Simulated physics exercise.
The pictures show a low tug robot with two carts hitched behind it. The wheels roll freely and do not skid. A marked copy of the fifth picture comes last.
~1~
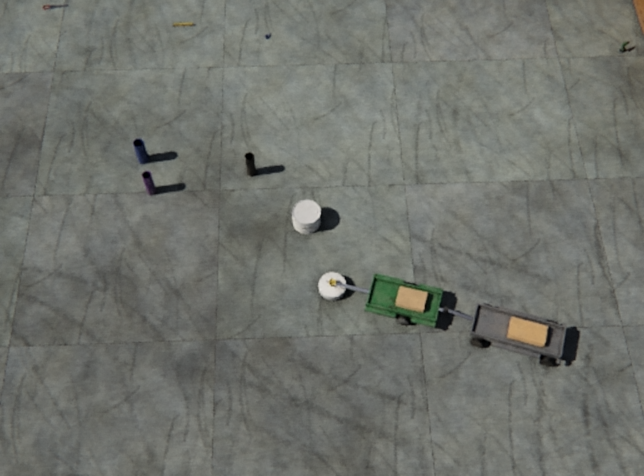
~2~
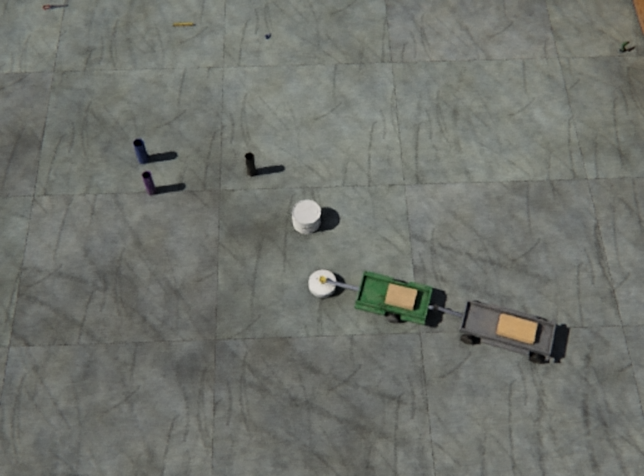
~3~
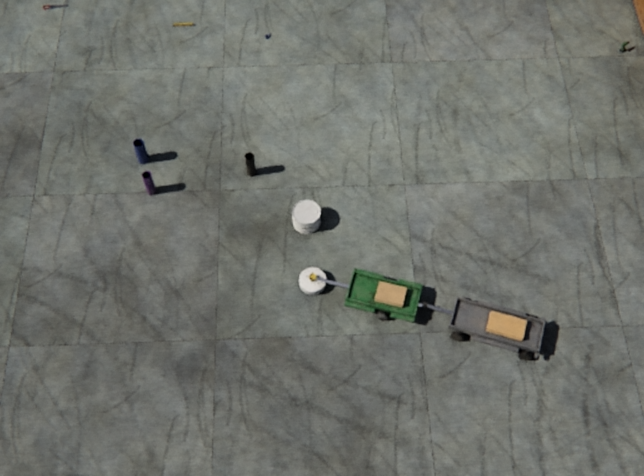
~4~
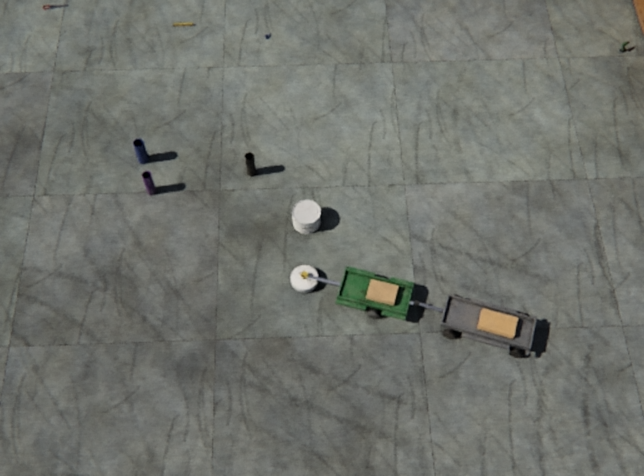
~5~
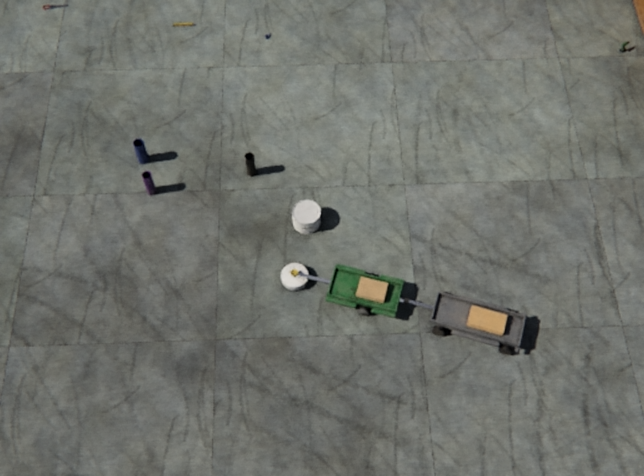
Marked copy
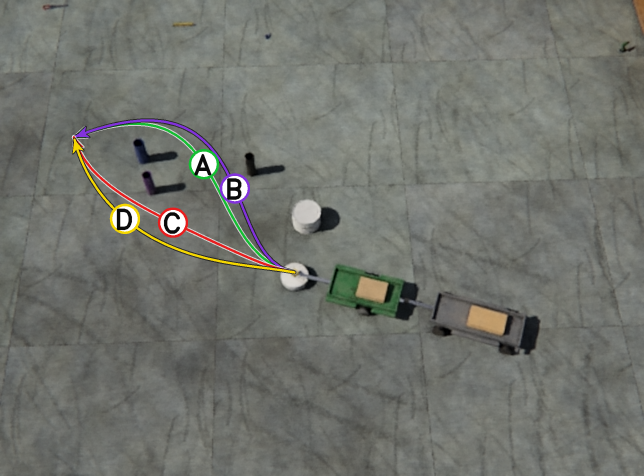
A small round white robot pulls a green cart and a grey cart, each carrying a tan block, across a grey tiled floor seen from high above. A white tub stands just above them near the centre, with blue, purple and black posts to the upper left. The linked train moves slowly a short way left and very slightly upward, while everything else and the camera stay still.
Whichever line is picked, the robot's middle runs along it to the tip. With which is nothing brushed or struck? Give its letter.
With D nothing is hit.
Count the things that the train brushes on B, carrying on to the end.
It touches three.
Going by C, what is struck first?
First the purple post.
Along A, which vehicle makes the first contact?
It is the green cart.
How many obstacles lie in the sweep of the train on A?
One.
On the copy, A from (294, 272) via (204, 164) to (74, 137); B from (294, 272) via (215, 153) to (75, 137); C from (294, 272) via (161, 216) to (74, 137); D from (294, 272) via (151, 237) to (74, 139).
On D. First, robot (188, 256), last cart (366, 291).
Then, robot (107, 204), last cart (260, 269).
Finally, robot (76, 141), last cart (180, 239); nothing has been touched.
By contrast, A meets the blue post; B meets the white tub, blue post and black post; C meets the purple post.
